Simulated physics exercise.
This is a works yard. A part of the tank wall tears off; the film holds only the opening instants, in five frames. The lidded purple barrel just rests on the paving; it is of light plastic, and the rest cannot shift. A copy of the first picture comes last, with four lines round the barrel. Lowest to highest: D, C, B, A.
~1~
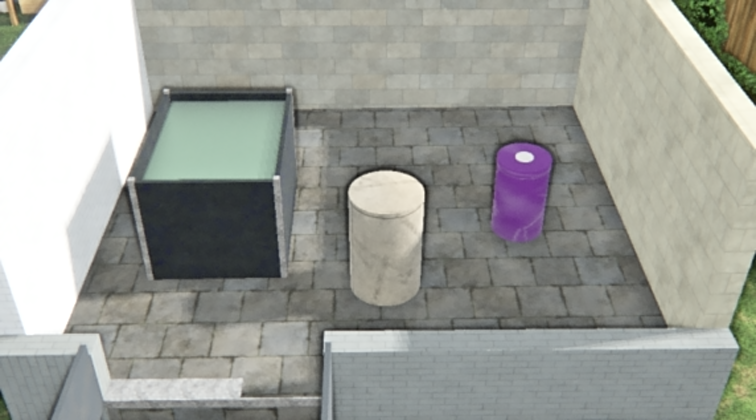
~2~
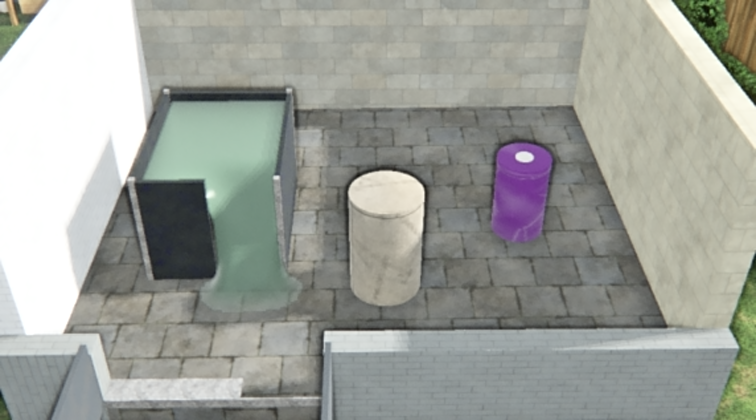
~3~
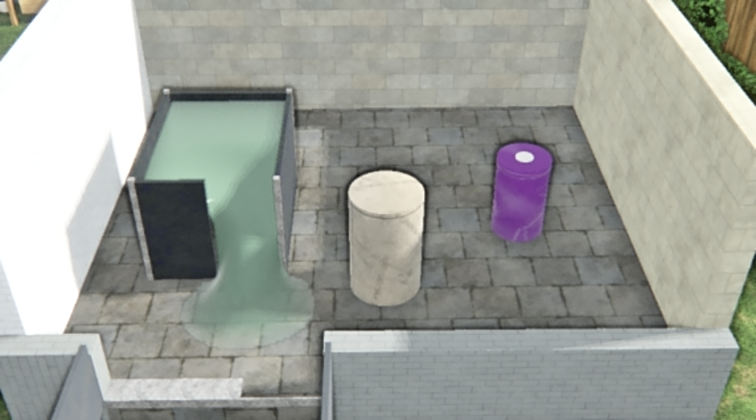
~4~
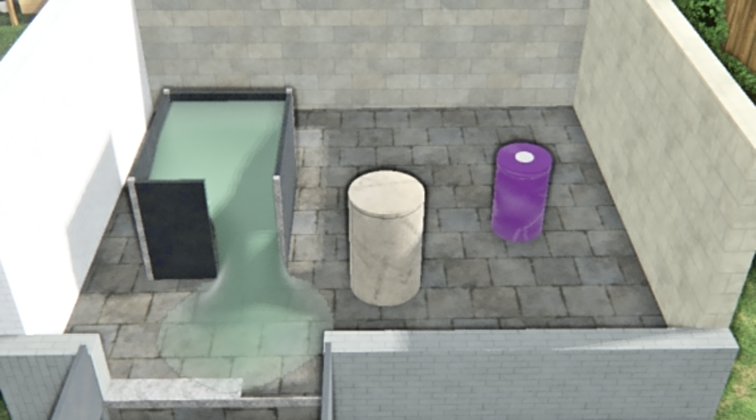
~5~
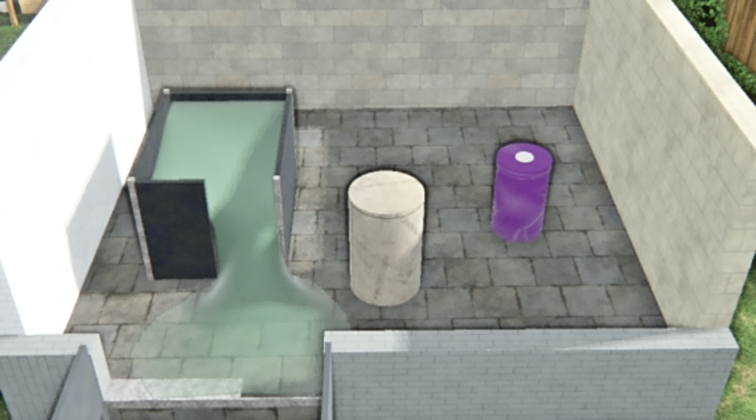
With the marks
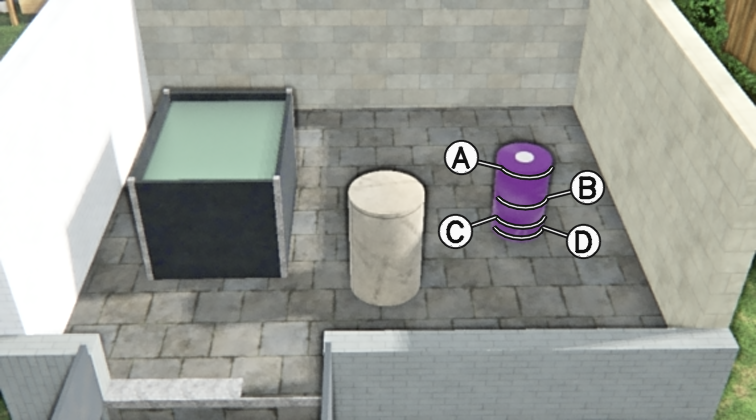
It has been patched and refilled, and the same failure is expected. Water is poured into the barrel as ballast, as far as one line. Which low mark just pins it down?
Take D.
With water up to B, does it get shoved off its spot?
No, not at all.
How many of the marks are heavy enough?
All of the four.
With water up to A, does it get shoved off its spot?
No, that is safe.
On the marked copy, A at (529, 177); B at (525, 207); C at (523, 227); D at (521, 238); from the bottom up D, C, B, A.
If A is chosen, it does not move.
If B is chosen, it does not move.
If C is chosen, it does not move.
If D is chosen, it does not move.
